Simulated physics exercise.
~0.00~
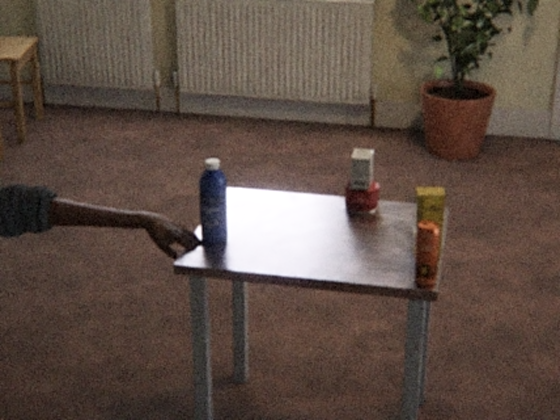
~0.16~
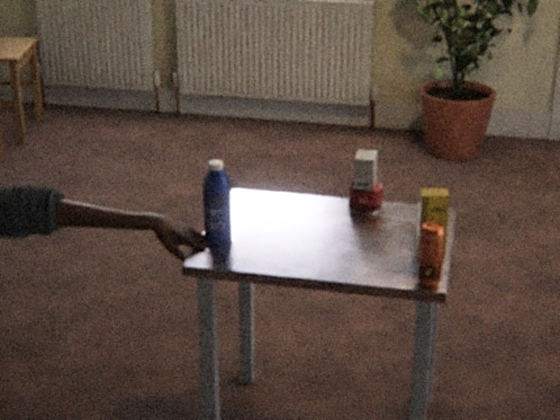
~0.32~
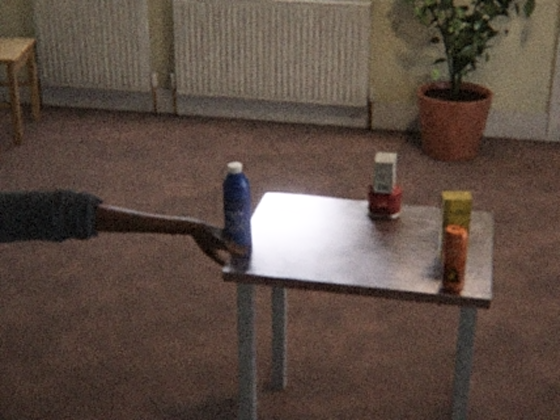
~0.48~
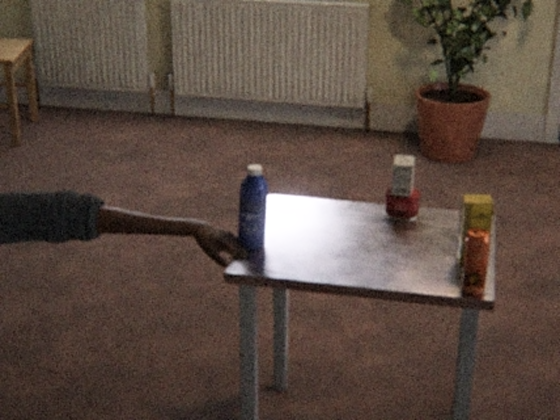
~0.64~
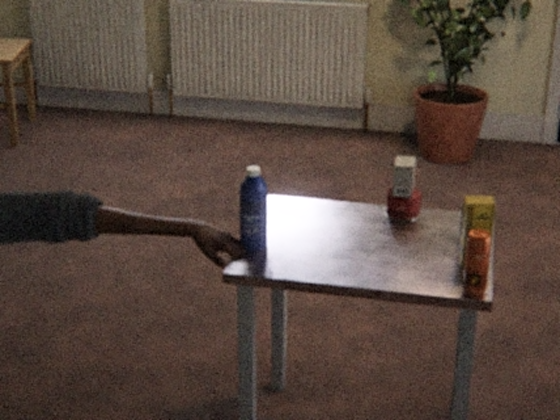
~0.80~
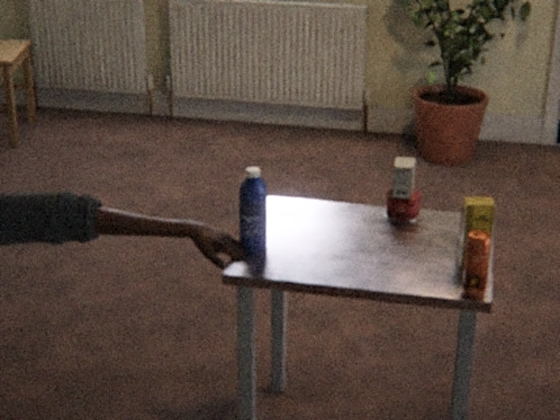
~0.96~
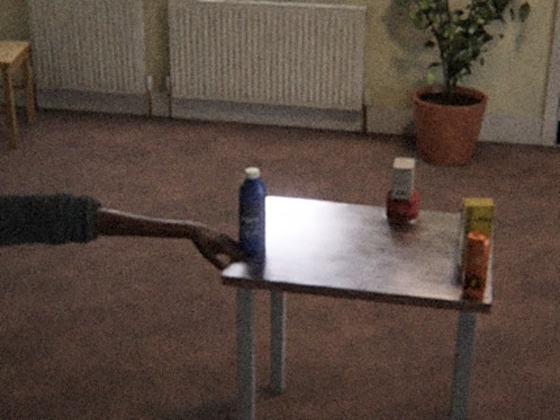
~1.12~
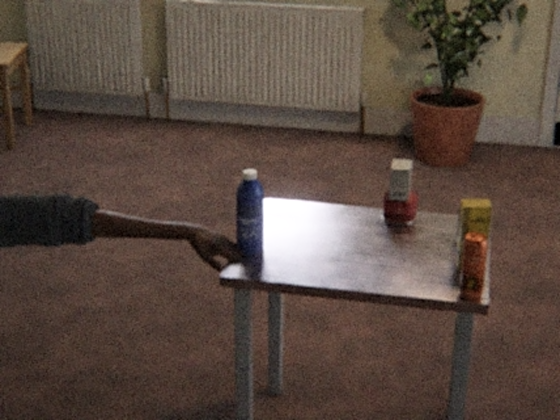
A hand pushing a small table to the right, its bottle, cartons and other containers staying upright as it stops.
